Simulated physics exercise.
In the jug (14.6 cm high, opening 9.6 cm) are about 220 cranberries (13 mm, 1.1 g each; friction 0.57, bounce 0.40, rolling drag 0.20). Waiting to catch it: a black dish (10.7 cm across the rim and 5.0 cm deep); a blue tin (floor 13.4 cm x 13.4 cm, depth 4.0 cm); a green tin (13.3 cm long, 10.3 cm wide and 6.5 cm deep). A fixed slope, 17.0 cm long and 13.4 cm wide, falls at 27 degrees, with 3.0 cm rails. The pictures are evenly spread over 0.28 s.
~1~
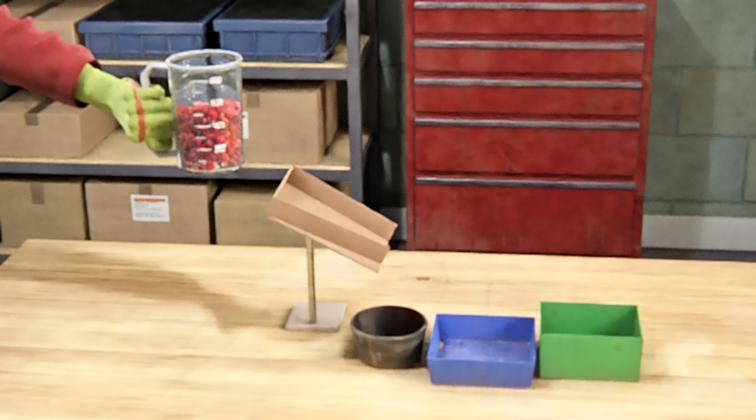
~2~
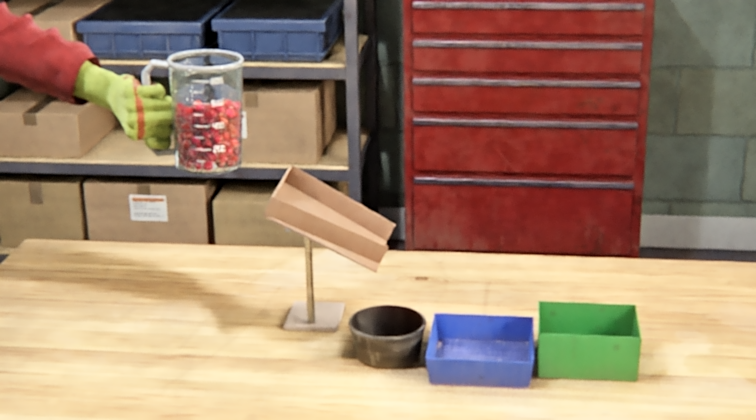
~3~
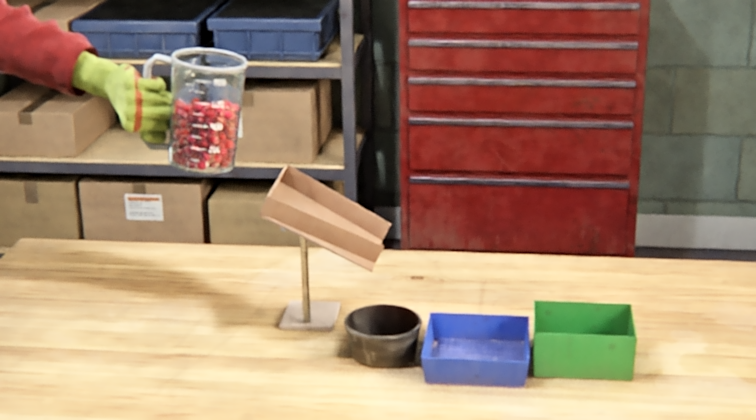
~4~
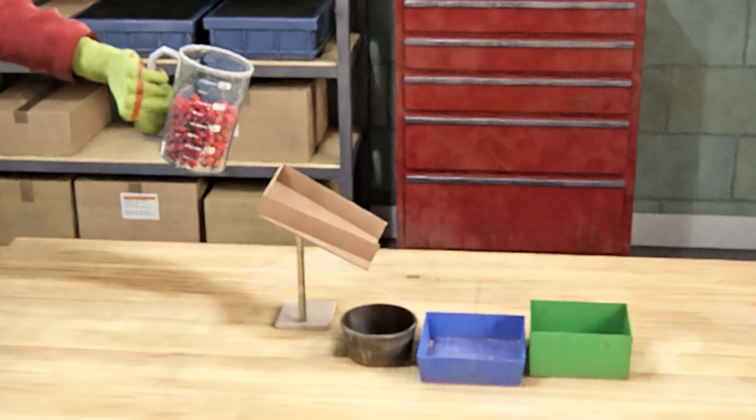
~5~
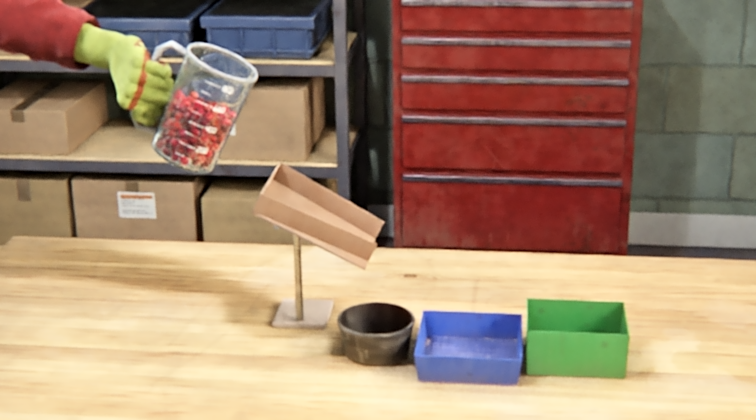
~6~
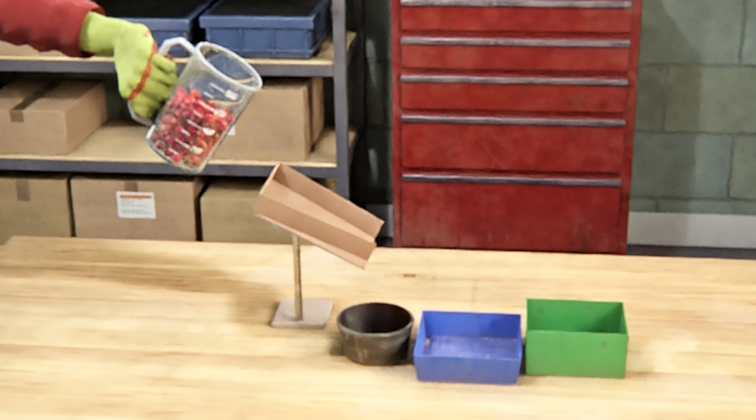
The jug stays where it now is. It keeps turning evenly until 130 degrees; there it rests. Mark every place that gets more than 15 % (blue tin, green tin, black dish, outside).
Blue tin: Under, green tin: Under, black dish: Under, outside: Over.
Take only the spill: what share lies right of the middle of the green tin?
About 0 per cent.
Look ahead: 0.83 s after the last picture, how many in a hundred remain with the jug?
About 30 per cent.
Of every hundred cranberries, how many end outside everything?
Some 95 per cent.
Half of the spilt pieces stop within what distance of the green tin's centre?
Roughly 48 cm.
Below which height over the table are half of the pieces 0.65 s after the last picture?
About 34 cm.
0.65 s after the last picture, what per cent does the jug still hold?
About 80 per cent.
Then, 0.25 s after the last picture, tilt 73 degrees; jug 100 %; middle of all pieces near (184, 117).
Then, 0.46 s after the last picture, tilt 105 degrees; jug 100 %; middle of all pieces near (187, 112).
Then, 0.65 s after the last picture, tilt 129 degrees; jug 80 %, slope 20 %; middle of all pieces near (207, 137).
Then, 0.83 s after the last picture, tilt 130 degrees; outside 15 %, jug 30 %, slope 45 %, in the air 10 %; middle of all pieces near (237, 217).
In the end, outside 95 %, black dish 0 %, blue tin 5 %, jug 0 %, slope 0 %, green tin 0 %.
